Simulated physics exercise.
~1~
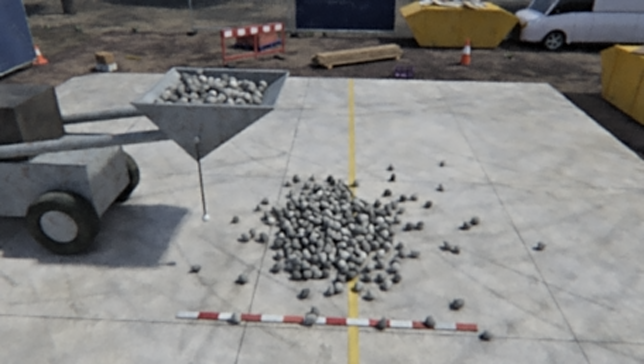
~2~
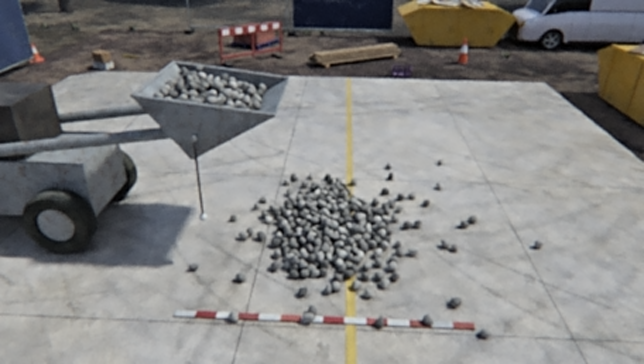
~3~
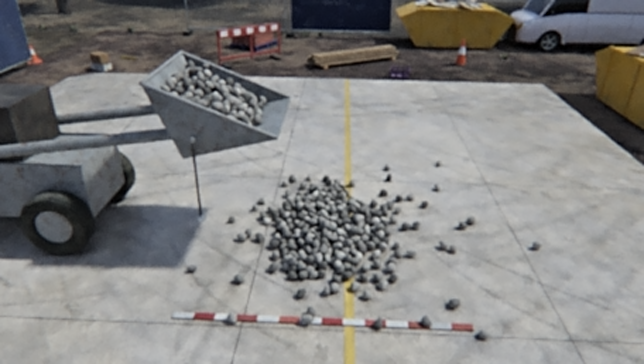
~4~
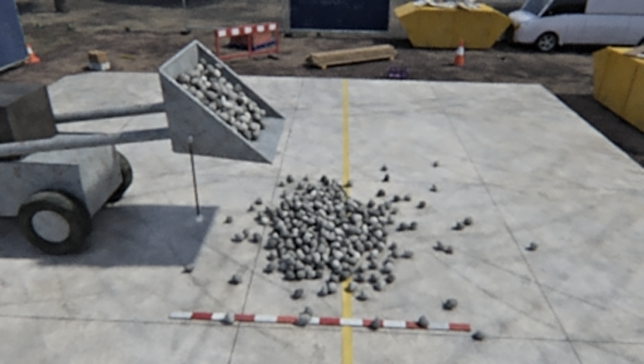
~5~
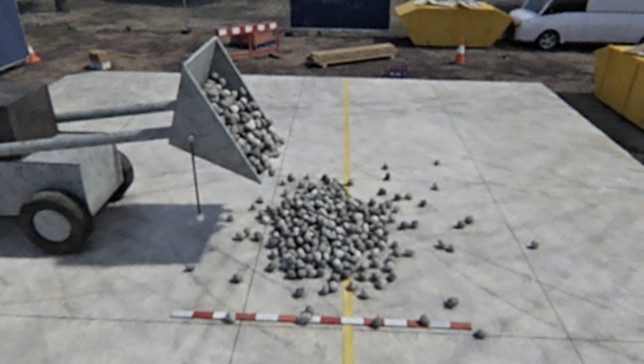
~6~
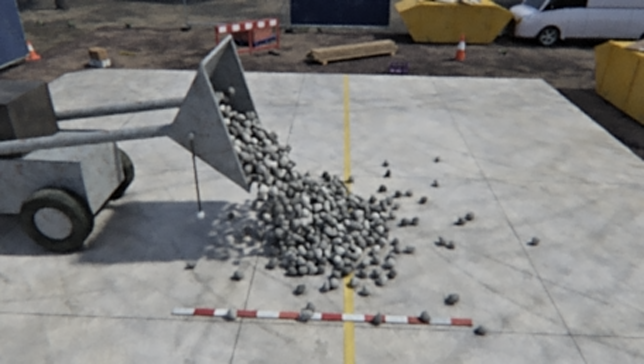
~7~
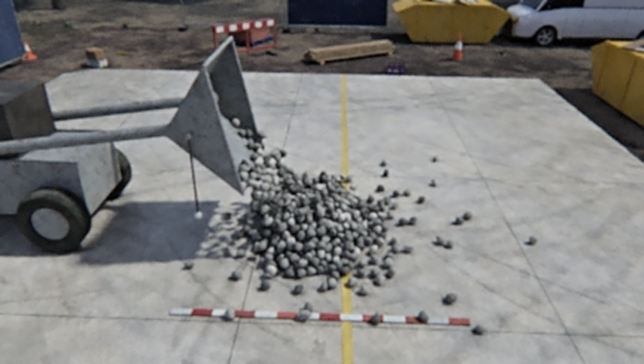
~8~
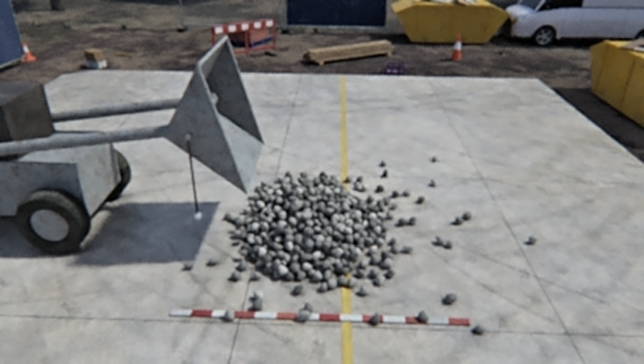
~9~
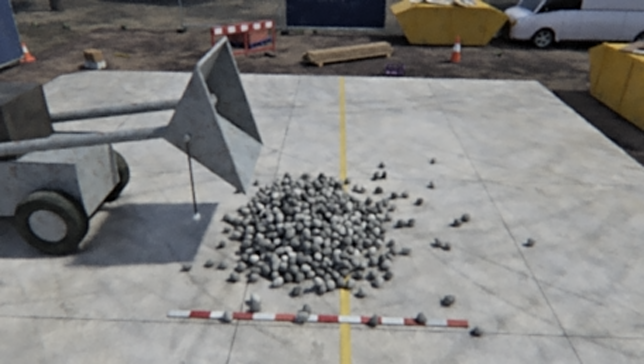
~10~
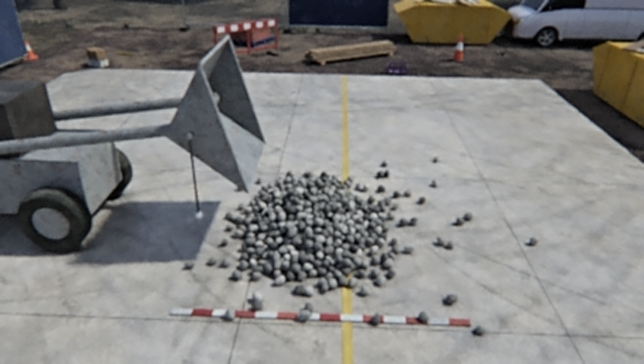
A grey loader's raised bucket tipped forward and poured its grey stones onto the left side of a loose pile lying across a yellow line, jerked slightly, and stayed tilted and empty above a broader heap, most of it left of the line.
